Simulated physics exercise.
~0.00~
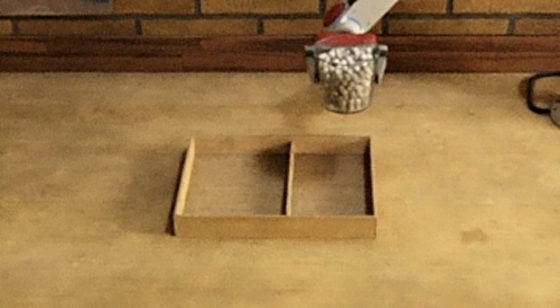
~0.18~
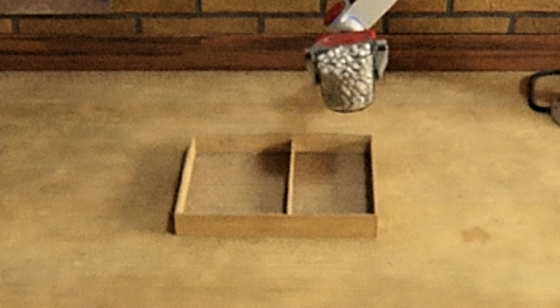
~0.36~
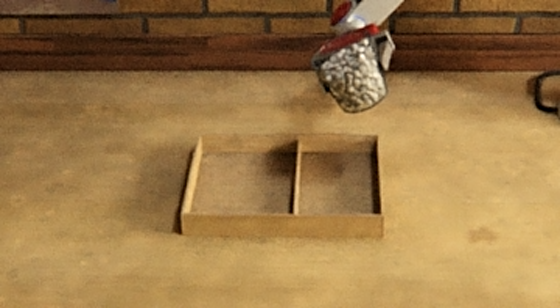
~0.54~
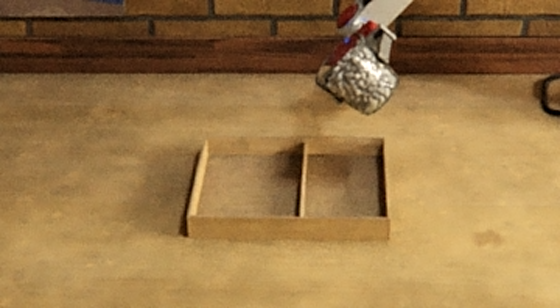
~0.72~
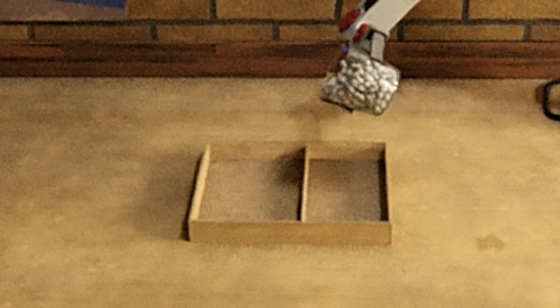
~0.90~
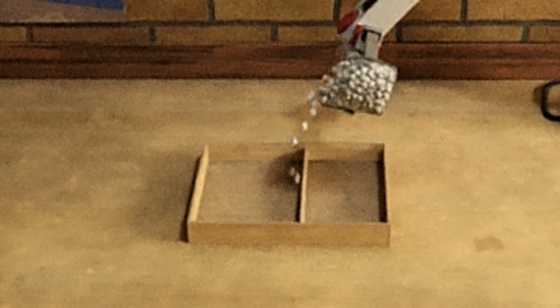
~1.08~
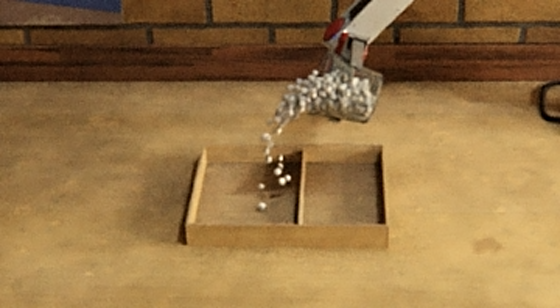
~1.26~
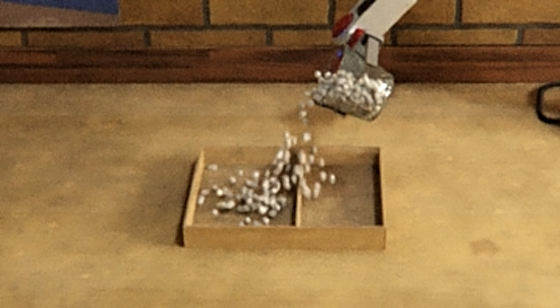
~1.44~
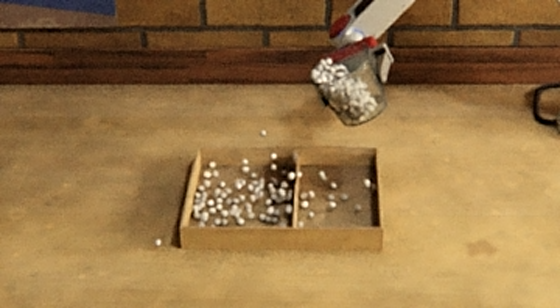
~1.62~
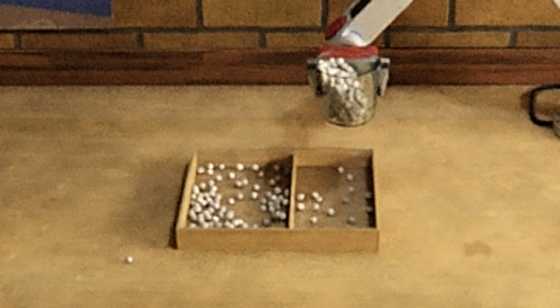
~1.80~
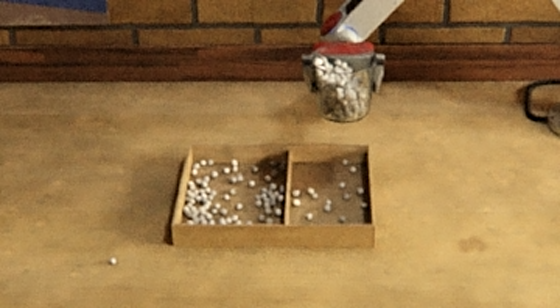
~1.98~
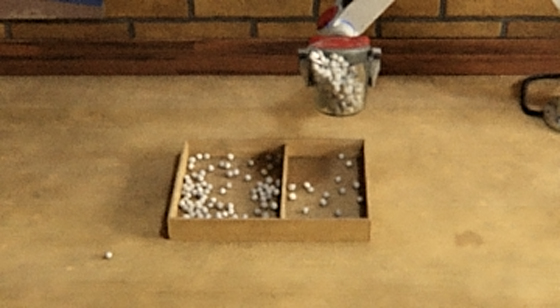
A gripper tips a clear tumbler, spills some white beads into a divided tray, then rights it.
